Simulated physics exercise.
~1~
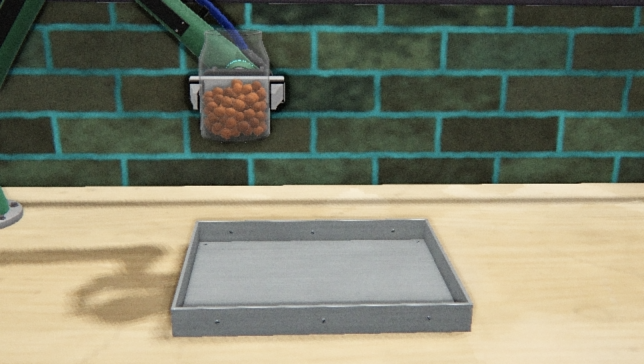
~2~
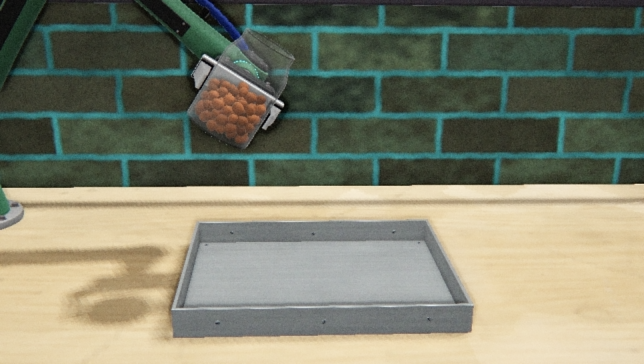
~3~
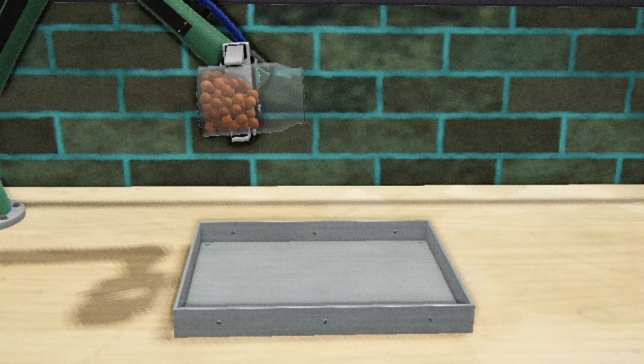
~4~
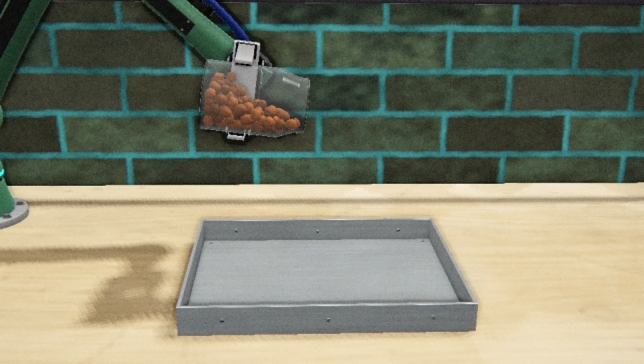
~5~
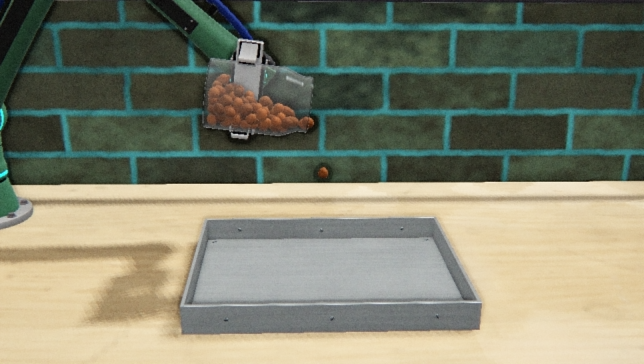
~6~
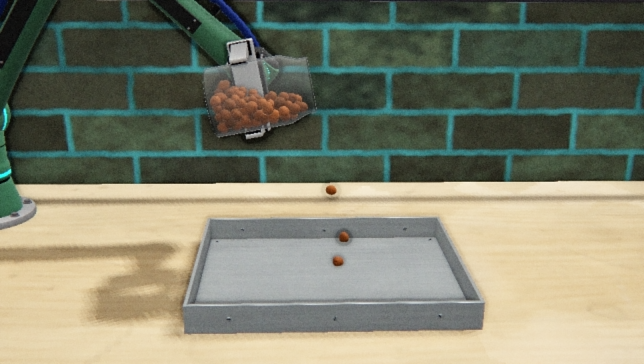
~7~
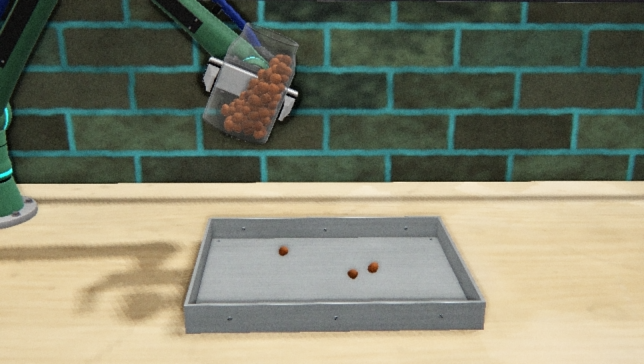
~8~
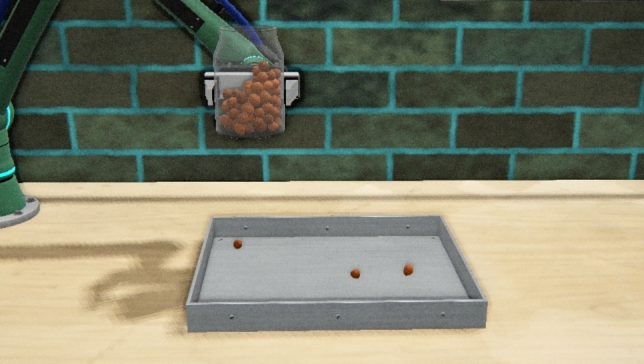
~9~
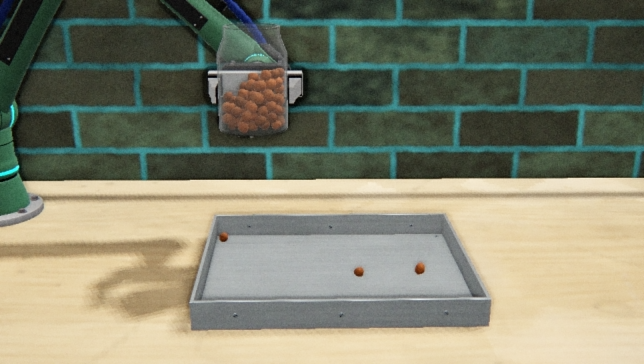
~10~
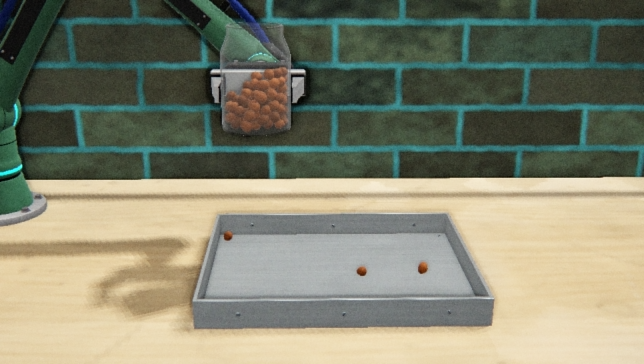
In this clip, a green robot arm tips a clear jar of hazelnuts to the right onto its side above a gray tray, spilling a few, then turns it upright again, leaving three nuts in the tray and most still in the jar.
